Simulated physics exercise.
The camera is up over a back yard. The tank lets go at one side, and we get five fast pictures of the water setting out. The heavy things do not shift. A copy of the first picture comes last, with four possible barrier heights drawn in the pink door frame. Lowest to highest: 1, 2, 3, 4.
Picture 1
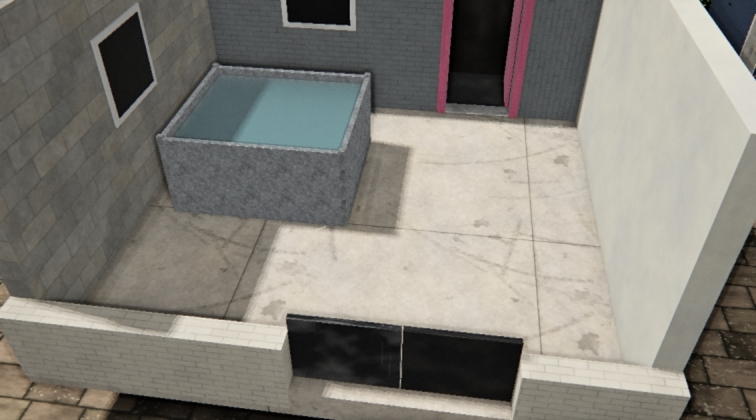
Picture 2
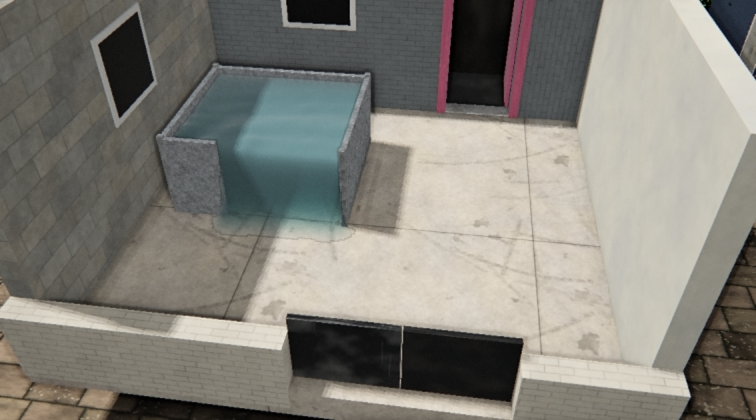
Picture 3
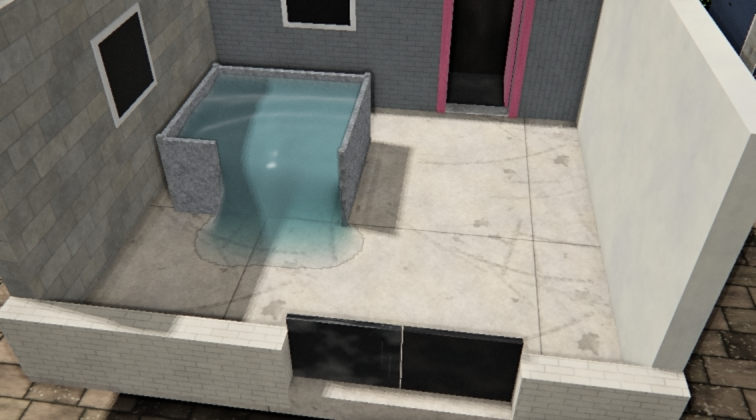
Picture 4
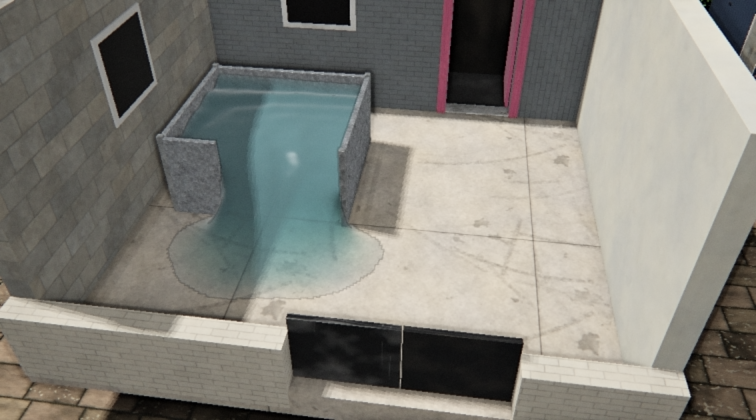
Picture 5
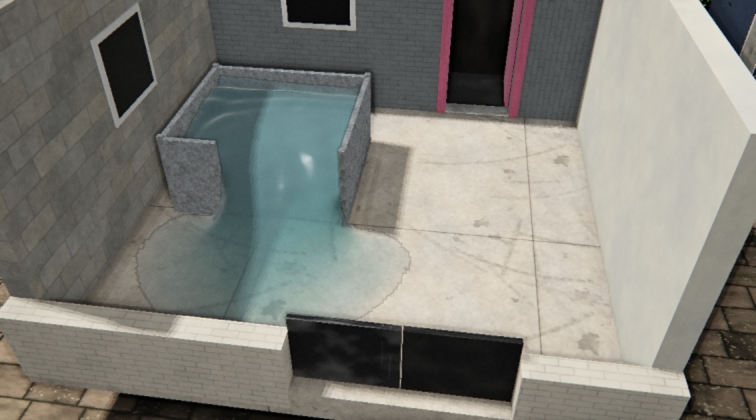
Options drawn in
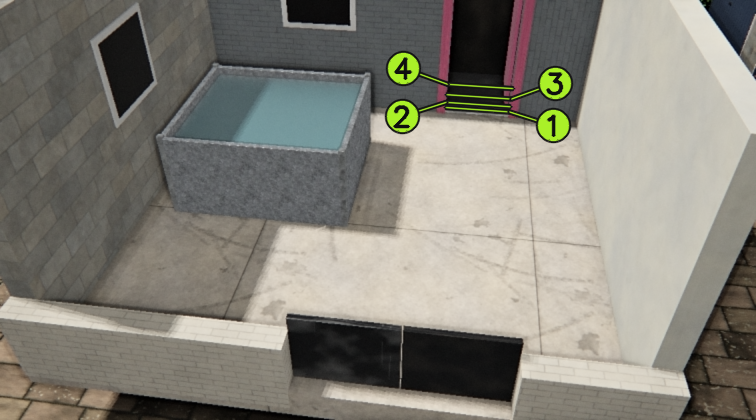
A walled back yard with a pale, stained concrete floor is seen from a fixed spot high above. A grey stone tank of blue-green water stands at the left near a window, with a pink-framed doorway at the back and a dark, shut gate in the low front wall. The tank's front side vanishes, and water pours through the gap, spreading forward and sideways in a widening, rounded sheet.
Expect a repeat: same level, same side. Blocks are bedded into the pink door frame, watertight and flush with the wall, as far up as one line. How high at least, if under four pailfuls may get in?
2 is the one.
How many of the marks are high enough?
Three of them.
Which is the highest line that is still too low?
That is line 1.
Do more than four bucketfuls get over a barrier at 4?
No.
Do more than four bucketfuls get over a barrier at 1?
Yes.
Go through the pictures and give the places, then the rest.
Water in the tank at rest, its middle at (273, 111); foot of the pink doorway at (476, 114); shut gate at (403, 336), in the first picture.
In the second picture, 2 % of the ground under water, visible out to (344, 232).
In the third picture, 5 % of the ground under water, visible out to (205, 250).
In the fourth picture, 10 % of the ground under water, visible out to (190, 277).
In the fifth picture, 18 % of the ground under water, visible out to (362, 303).
In lime, 1 at (477, 109); 2 at (478, 104); 3 at (478, 96); 4 at (480, 86); from the bottom up 1, 2, 3, 4.
If 1 is chosen, about 14 bucketfuls get in.
If 2 is chosen, a splash gets over, under a bucket.
If 3 is chosen, nothing gets over.
If 4 is chosen, nothing gets over.
